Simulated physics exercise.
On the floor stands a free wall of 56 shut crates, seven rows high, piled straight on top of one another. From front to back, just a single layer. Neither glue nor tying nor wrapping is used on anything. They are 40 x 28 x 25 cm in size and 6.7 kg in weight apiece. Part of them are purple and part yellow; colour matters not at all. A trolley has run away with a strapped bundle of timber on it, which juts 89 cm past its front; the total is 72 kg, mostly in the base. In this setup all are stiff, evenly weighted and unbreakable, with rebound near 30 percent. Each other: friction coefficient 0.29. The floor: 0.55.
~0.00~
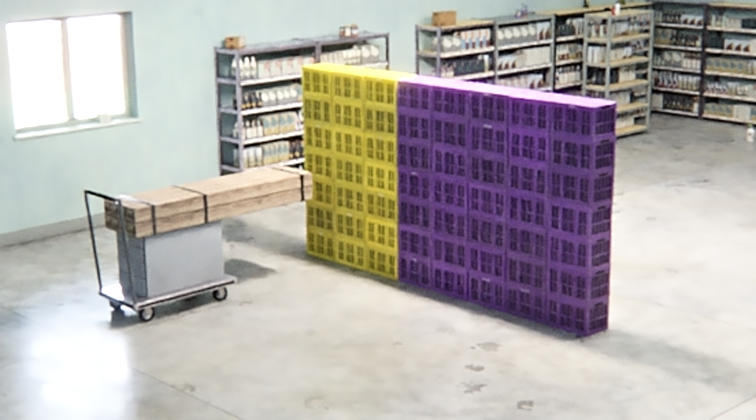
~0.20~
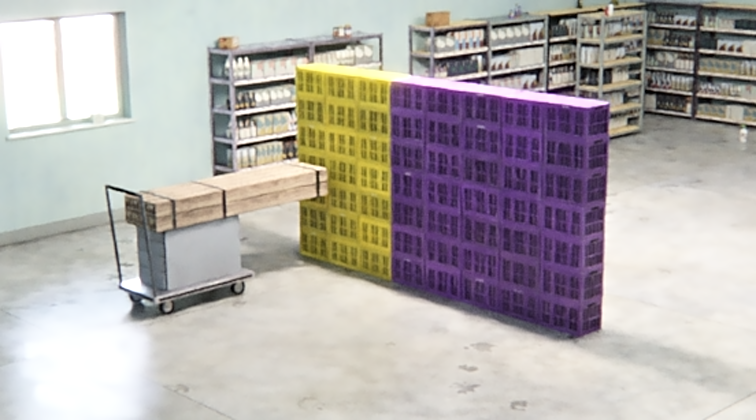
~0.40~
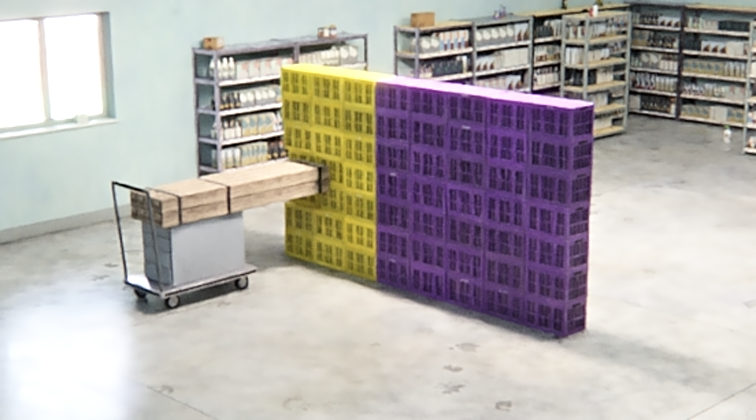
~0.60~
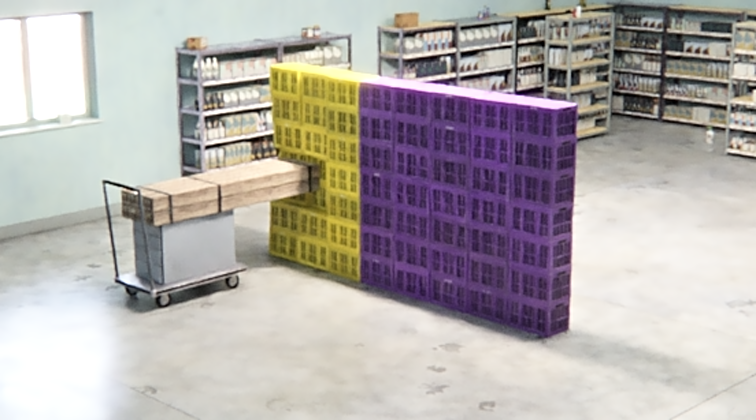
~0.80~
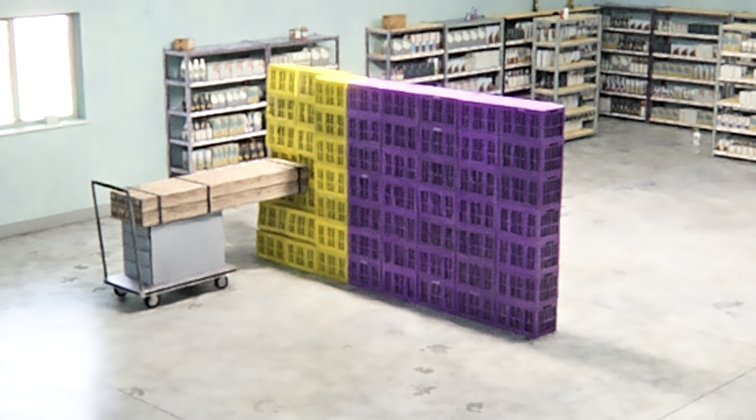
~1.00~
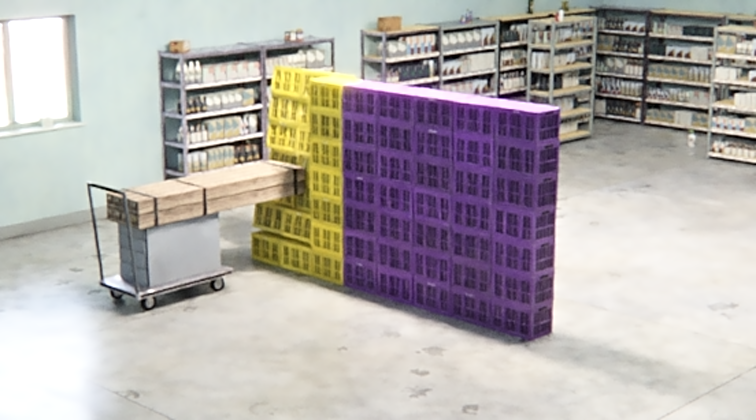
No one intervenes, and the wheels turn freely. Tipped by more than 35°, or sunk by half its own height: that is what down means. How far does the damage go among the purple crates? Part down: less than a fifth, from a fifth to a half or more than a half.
Below one in five.
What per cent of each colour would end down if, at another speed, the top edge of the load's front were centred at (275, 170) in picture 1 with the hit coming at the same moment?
Result - yellow: 60%; purple: 0%.
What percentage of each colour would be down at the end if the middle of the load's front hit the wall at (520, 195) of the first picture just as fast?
Down at the end: Yellow 0%, purple 30%.
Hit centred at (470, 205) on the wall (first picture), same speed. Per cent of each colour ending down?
Then yellow ends 0 per cent down and purple 30 per cent.
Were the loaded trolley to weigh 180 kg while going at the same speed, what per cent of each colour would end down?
Result: Yellow 60 and purple 0 in a hundred.
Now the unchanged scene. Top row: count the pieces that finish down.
2.
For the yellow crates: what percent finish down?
By colour: Yellow 60 per cent.
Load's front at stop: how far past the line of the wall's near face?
It sits some 20 cm past it.
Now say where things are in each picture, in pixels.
In the first picture (we follow the side turned to the camera; the camera pans a little), load (307, 182) 39 cm short of the wall; top purple crate (529, 114); top yellow crate (316, 82); no piece has moved.
The second picture shows load (323, 177) 14 cm short of the wall; top purple crate (522, 115).
The third picture shows load (325, 174) 7 cm into the wall's line; top purple crate (507, 115); 4 stirred so far.
The fourth picture shows load (315, 173) 15 cm into the wall's line; top purple crate (490, 116); top yellow crate (284, 82) displaced 7 cm; 12 stirred so far.
The fifth picture shows load (304, 174) 17 cm into the wall's line; top purple crate (478, 117); top yellow crate (282, 80) tipped 6°; 12 stirred so far.
The sixth picture shows load (300, 176) 18 cm into the wall's line; top purple crate (473, 120); top yellow crate (287, 81) tipped 11°; steepest lean 11°, the crate at (268, 217); 12 stirred so far.
Around 1.32 s, load 18 cm past the wall's line, stopped; none of the 35 purple crates down (0 of 56 in all colours); top purple crate unmoved; top yellow crate tipped 24°, 8 cm lower.
Around 1.64 s, load 18 cm past the wall's line, stopped; none of the 35 purple crates down (12 of 56 in all colours); top purple crate unmoved; top yellow crate tipped 54°, 51 cm lower.
Around 1.94 s, load 18 cm past the wall's line, stopped; none of the 35 purple crates down (12 of 56 in all colours); top purple crate unmoved; top yellow crate on its side.
Finally (2.7 s), load 18 cm past the wall's line, stopped; none of the 35 purple crates down (12 of 56 in all colours); top purple crate unmoved; top yellow crate on its side. That is 0 per cent. Seen by the last camera, middles, top purple crate near (485, 117), top yellow crate near (420, 209).
